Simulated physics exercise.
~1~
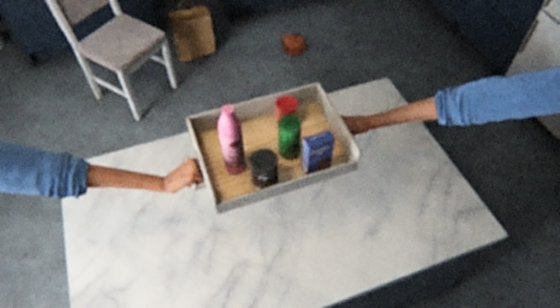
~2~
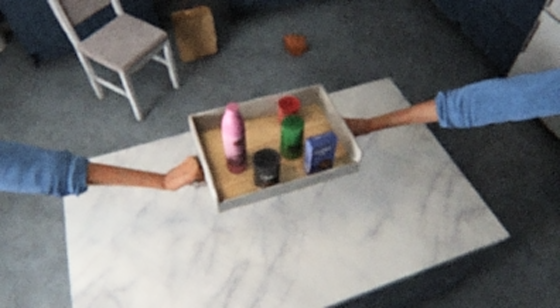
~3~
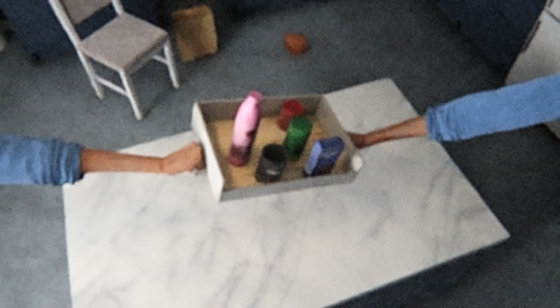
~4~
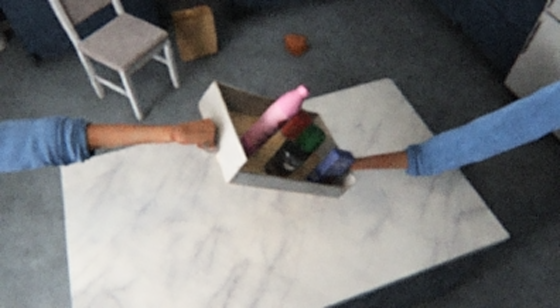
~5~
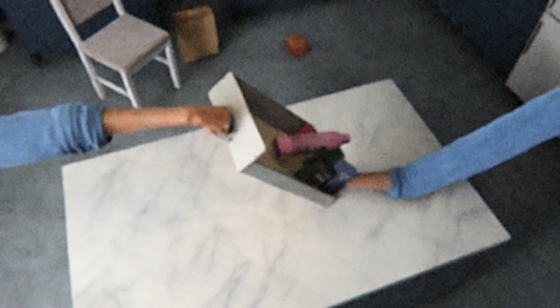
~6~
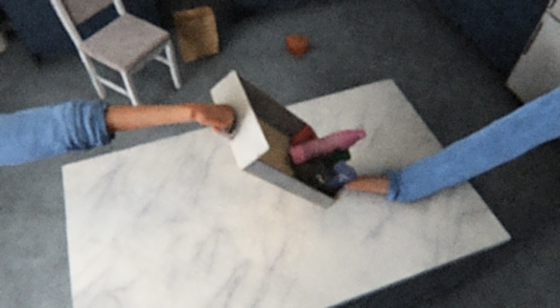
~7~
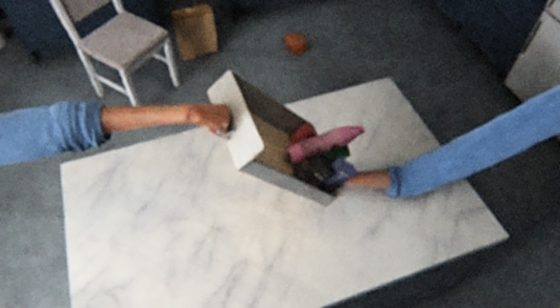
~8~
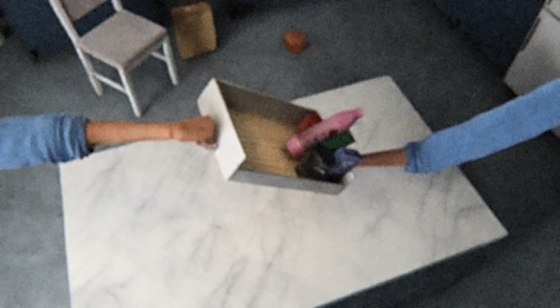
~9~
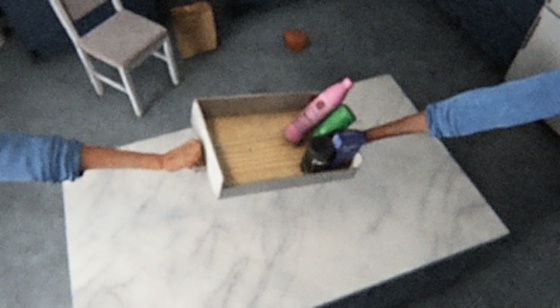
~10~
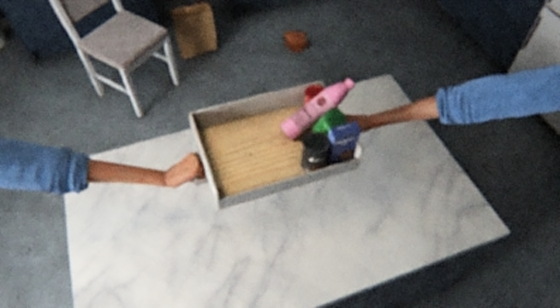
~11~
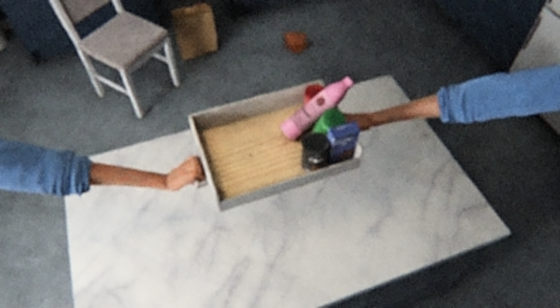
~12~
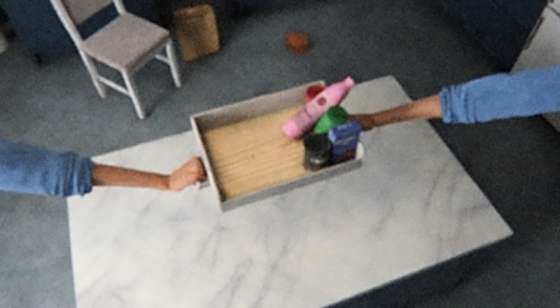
Two hands tilting an open crate steeply right, then levelling it, its containers bunched at the right and the pink bottle toppled.
